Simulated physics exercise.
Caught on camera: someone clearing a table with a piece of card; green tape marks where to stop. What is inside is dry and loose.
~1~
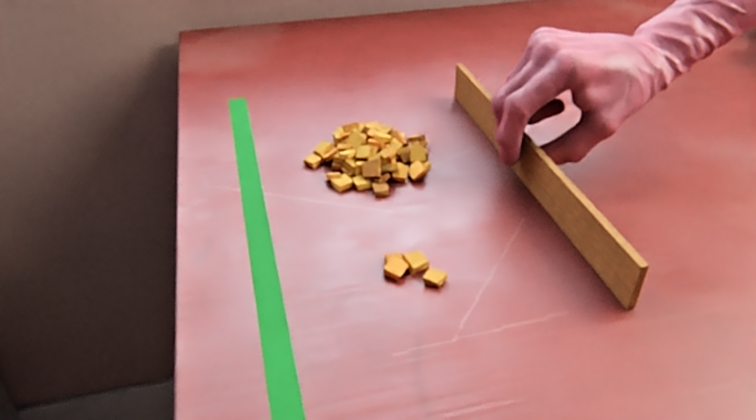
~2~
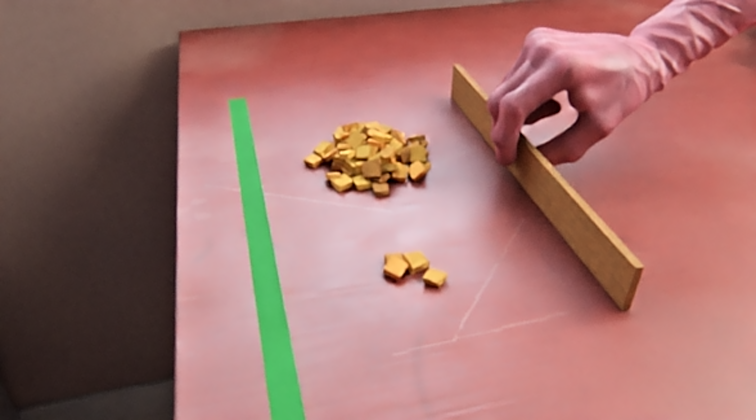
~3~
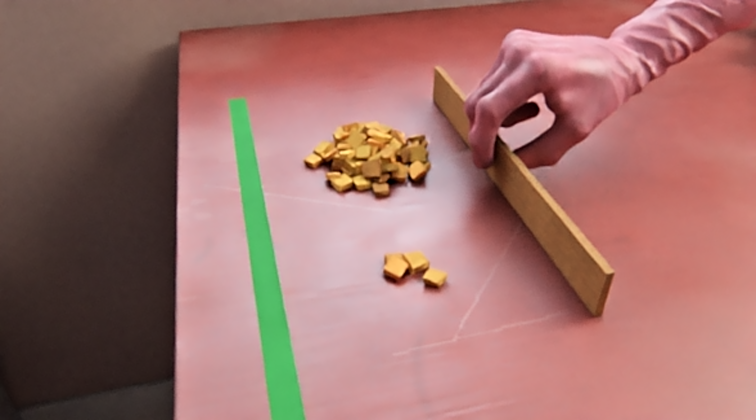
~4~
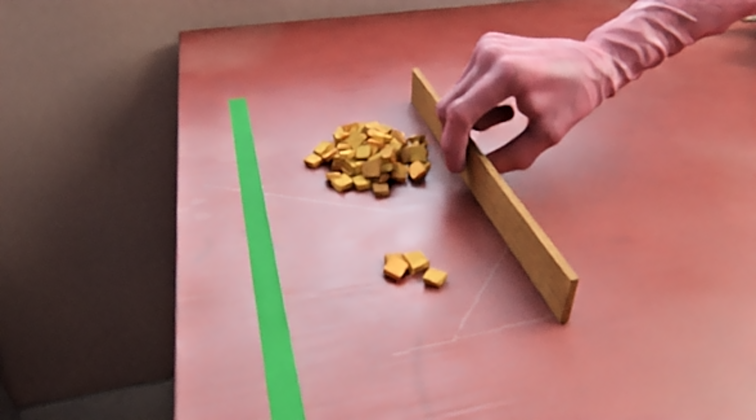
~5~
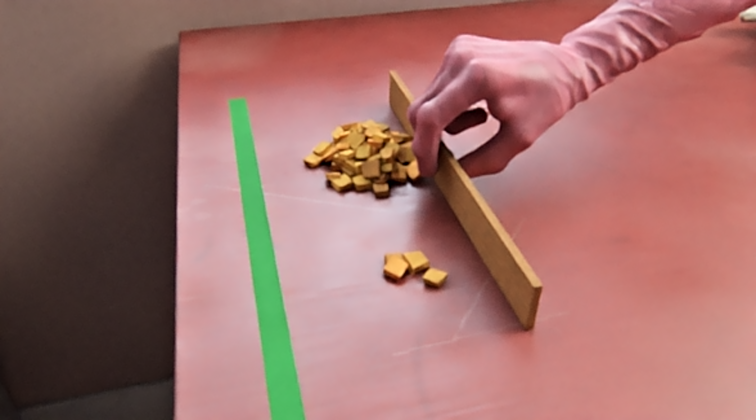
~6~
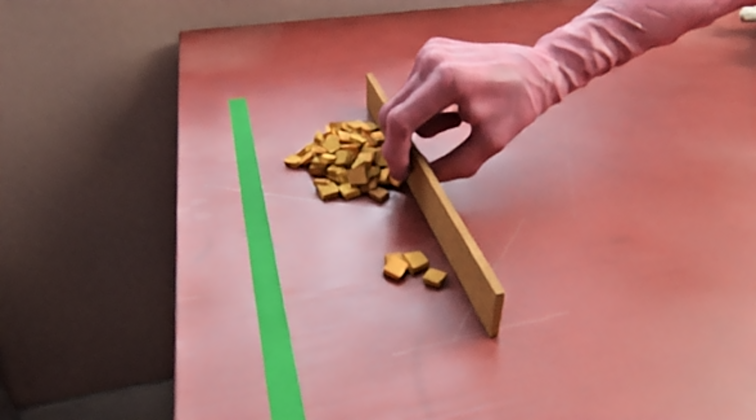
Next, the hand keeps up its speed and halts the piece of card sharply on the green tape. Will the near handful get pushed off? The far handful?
In order: The near handful has none fall off. The far handful has some fall off.
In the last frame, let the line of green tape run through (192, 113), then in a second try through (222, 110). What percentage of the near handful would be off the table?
The first line leaves 100 in a hundred off the table, the second 0 in a hundred.
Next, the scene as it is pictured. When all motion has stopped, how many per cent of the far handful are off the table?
Result: Around 50 percent.
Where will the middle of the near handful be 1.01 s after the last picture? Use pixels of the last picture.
(229, 293), roughly.
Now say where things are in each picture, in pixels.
In the first picture, piece of card near (620, 265), at rest; green tape near (238, 108), about a palm's width from the edge; edge at (175, 229); near handful near (416, 261), a few cereal squares; far handful near (371, 154), many cereal squares.
In the second picture, piece of card near (615, 266); far handful near (371, 154).
In the third picture, piece of card near (588, 271); near handful near (416, 261).
In the fourth picture, piece of card near (554, 277); far handful near (371, 154).
In the fifth picture, piece of card near (520, 284); near handful near (416, 261).
In the sixth picture, piece of card near (484, 290); green tape near (238, 108); edge at (175, 229); near handful near (416, 261); far handful near (356, 154), all but a few pushed along.
Then, 0.50 s on from there, piece of card still moving, near (325, 167); near handful all on the table, its front near (317, 276); far handful all on the table, its front near (213, 172).
Then, 1.01 s on from there, piece of card stopped at the green tape; near handful all on the table, its front near (217, 293); far handful near a quarter over the edge.
Then, 1.29 s on from there, piece of card stopped at the green tape; near handful all on the table, its front near (217, 293); far handful near half over the edge.
In the end, piece of card stopped at the green tape; near handful all on the table, its front near (217, 293); far handful near half over the edge.
